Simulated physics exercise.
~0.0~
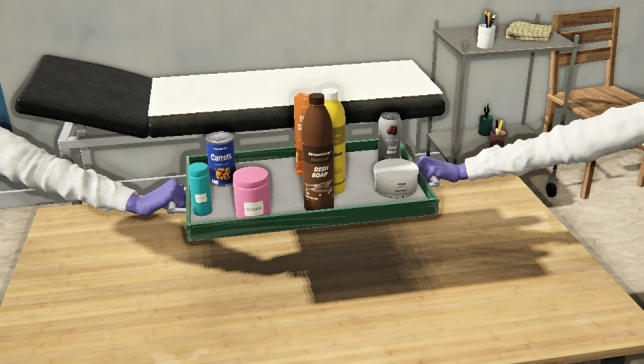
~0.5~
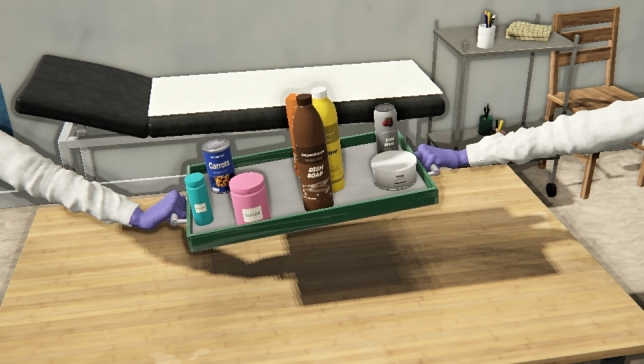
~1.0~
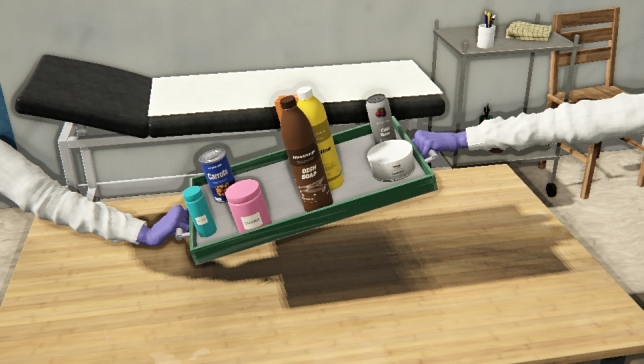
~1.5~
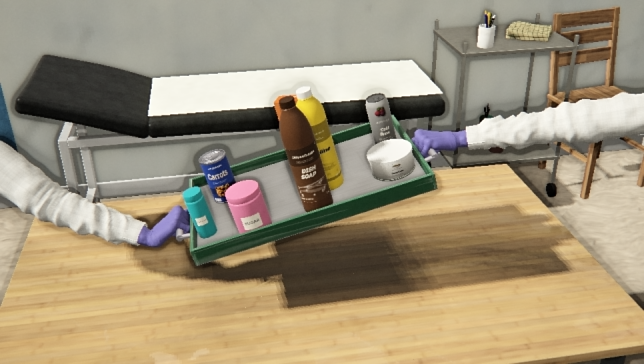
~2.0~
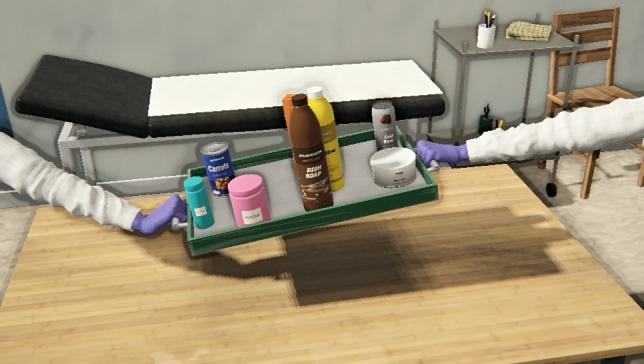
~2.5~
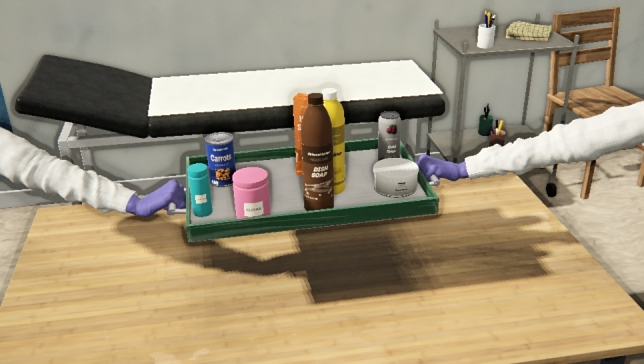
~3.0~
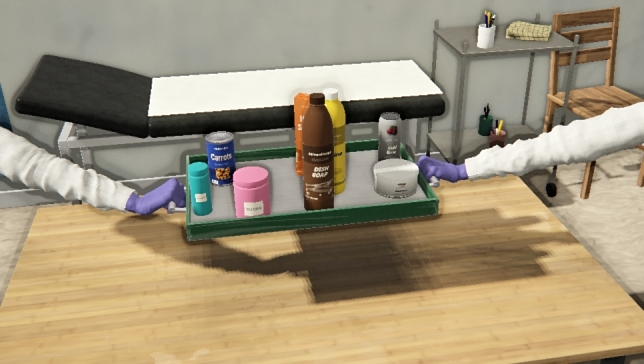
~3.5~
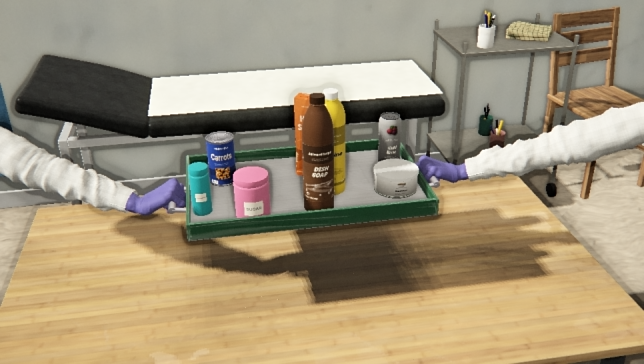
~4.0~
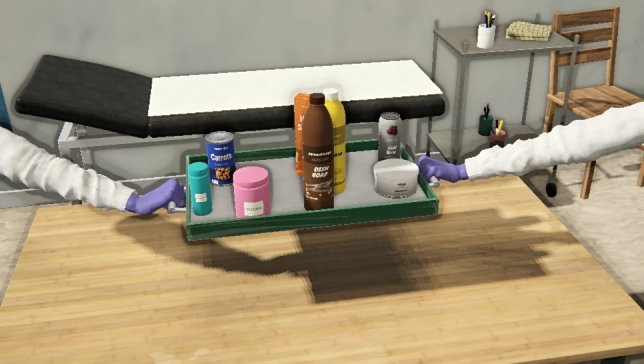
Above a wooden table, gloved hands tip a loaded tray left, then level it upright.
